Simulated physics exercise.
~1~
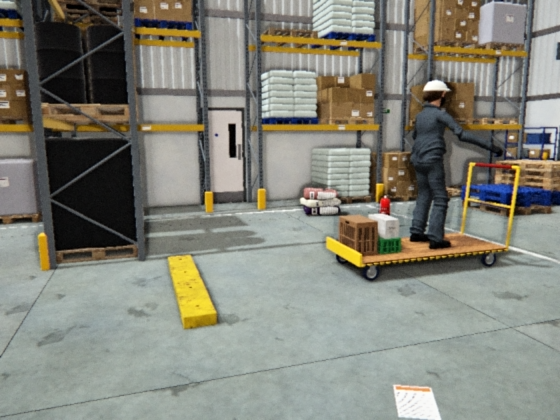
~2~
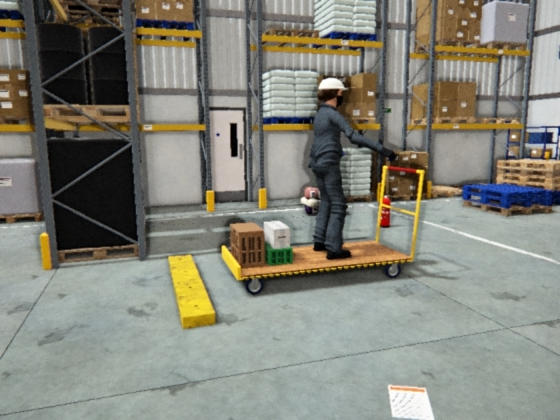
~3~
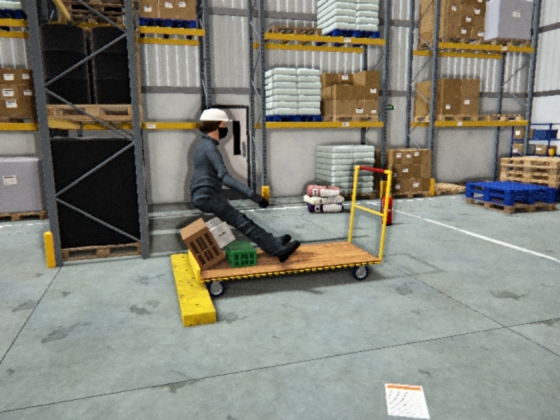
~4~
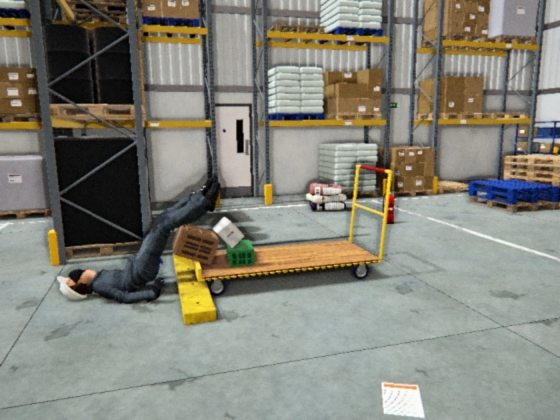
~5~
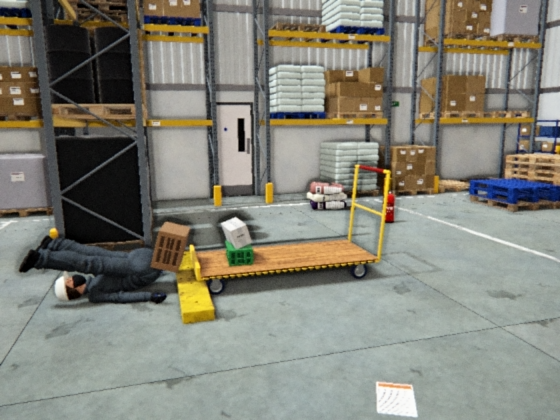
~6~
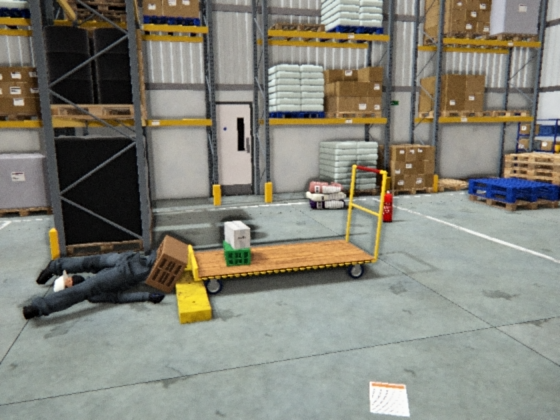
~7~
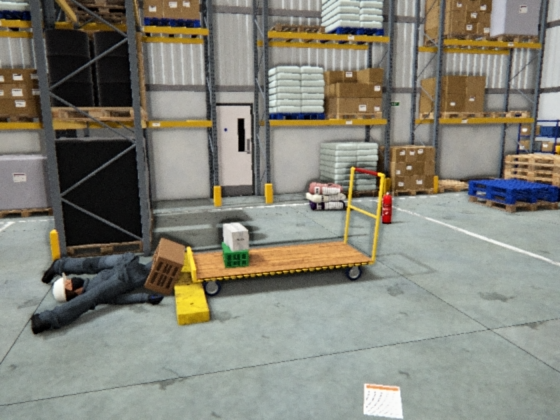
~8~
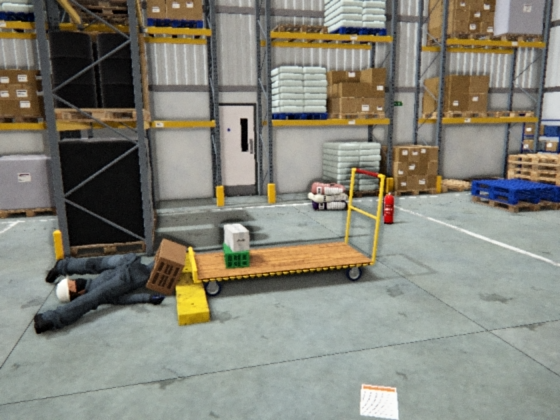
In a warehouse, a rolling cart hits a yellow kerb, throwing its rider and brown crate off.
